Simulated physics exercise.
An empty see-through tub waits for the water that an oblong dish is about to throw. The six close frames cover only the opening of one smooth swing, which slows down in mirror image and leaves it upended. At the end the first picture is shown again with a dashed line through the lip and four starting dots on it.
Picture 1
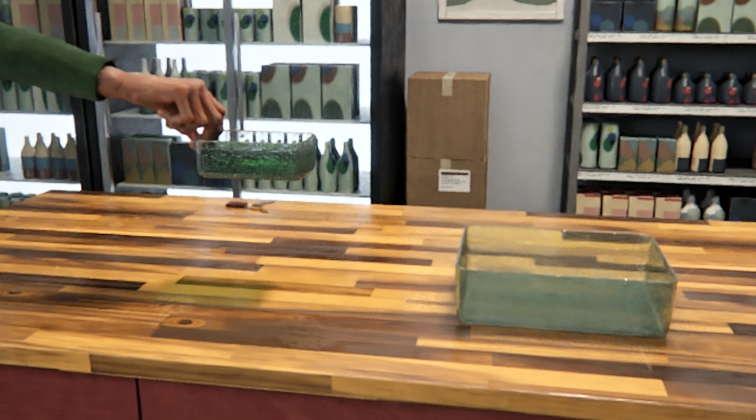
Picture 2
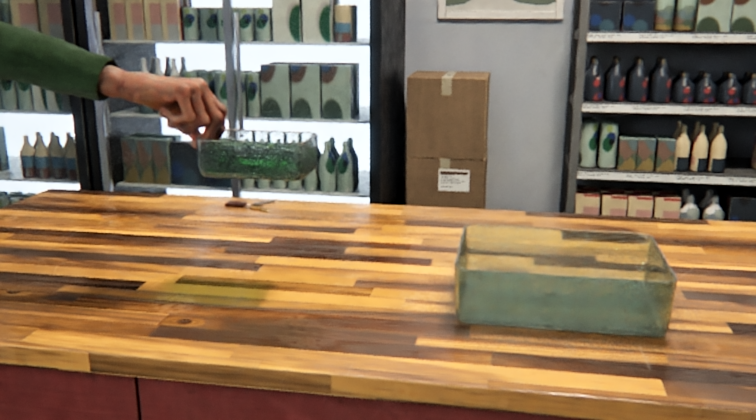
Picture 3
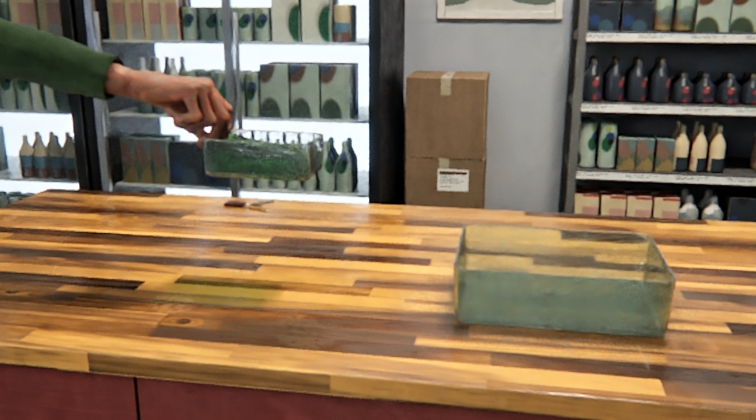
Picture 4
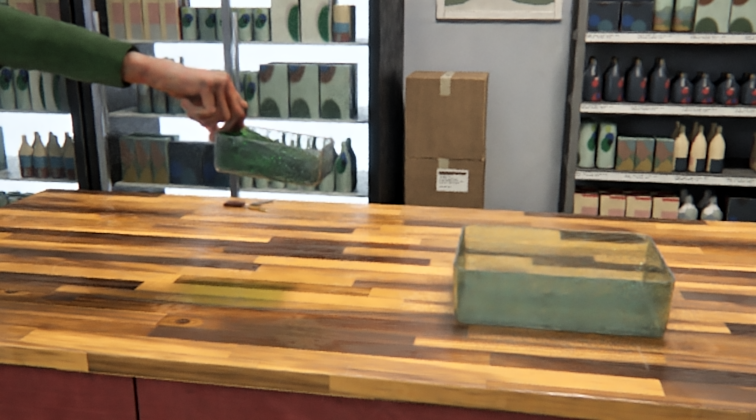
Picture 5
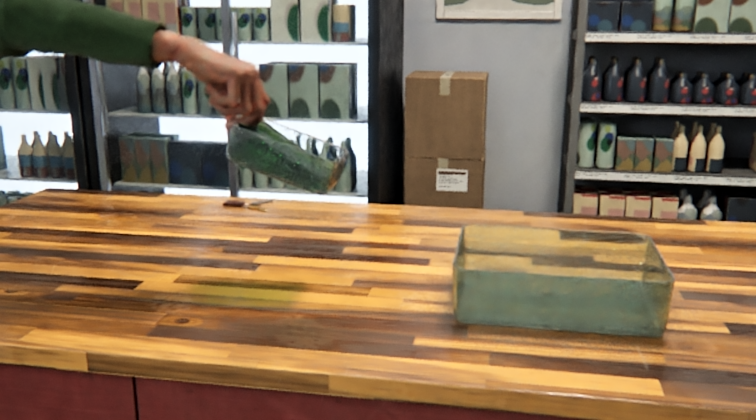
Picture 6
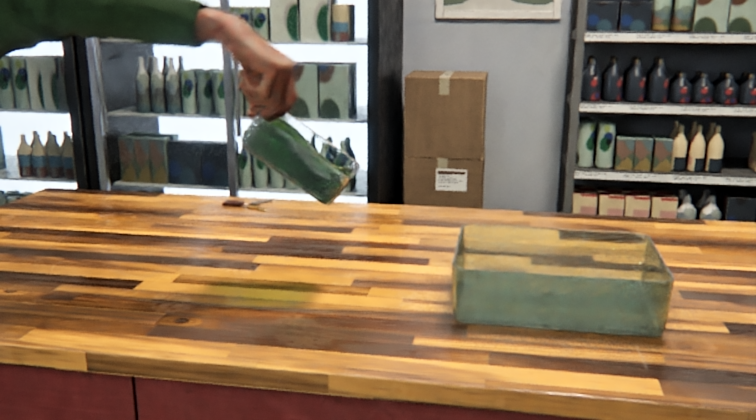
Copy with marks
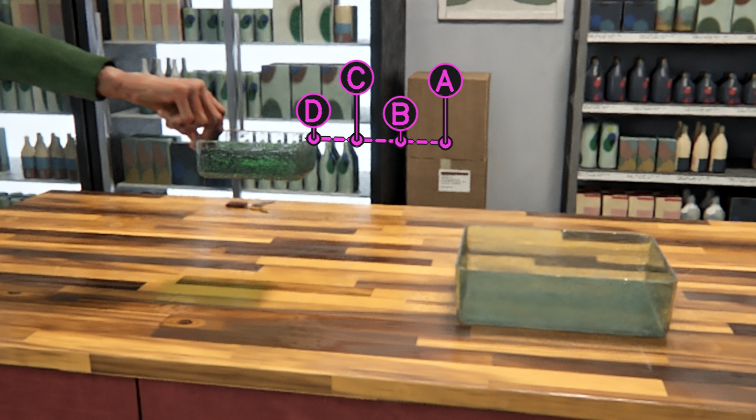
On a wooden counter, a clear tub sits while a hand tilts an oblong dish rightward.
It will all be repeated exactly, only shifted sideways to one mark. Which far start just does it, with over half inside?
Spot C just does it.
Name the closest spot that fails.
Spot D.
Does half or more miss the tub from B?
No, not at all.
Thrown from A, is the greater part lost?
No, not at all.
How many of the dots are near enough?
Three.
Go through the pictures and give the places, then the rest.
Upright, lip at (307, 138); tub from (456, 320) to (668, 335); nothing has left yet, in the first frame.
Upright, lip at (309, 137); nothing has left yet, in the second frame.
Upright, lip at (315, 138); nothing has left yet, in the third frame.
Tipped about 7°, lip at (327, 144); water is over the rim, down to (231, 129), in the fourth frame.
Tipped about 18°, lip at (342, 156); water is over the rim, down to (238, 126), in the fifth frame.
Tipped about 34°, lip at (354, 171); nothing has left yet, in the sixth frame.
In magenta, A at (445, 142); B at (400, 141); C at (356, 139); D at (313, 138).
Choosing A, about 80 % lands in the tub, 3 % falls short and 17 % goes beside or beyond.
Choosing B, about 81 % lands in the tub, 6 % falls short and 13 % goes beside or beyond.
Choosing C, about 73 % lands in the tub, 18 % falls short and 8 % goes beside or beyond.
Choosing D, about 18 % lands in the tub, 77 % falls short and 5 % goes beside or beyond.
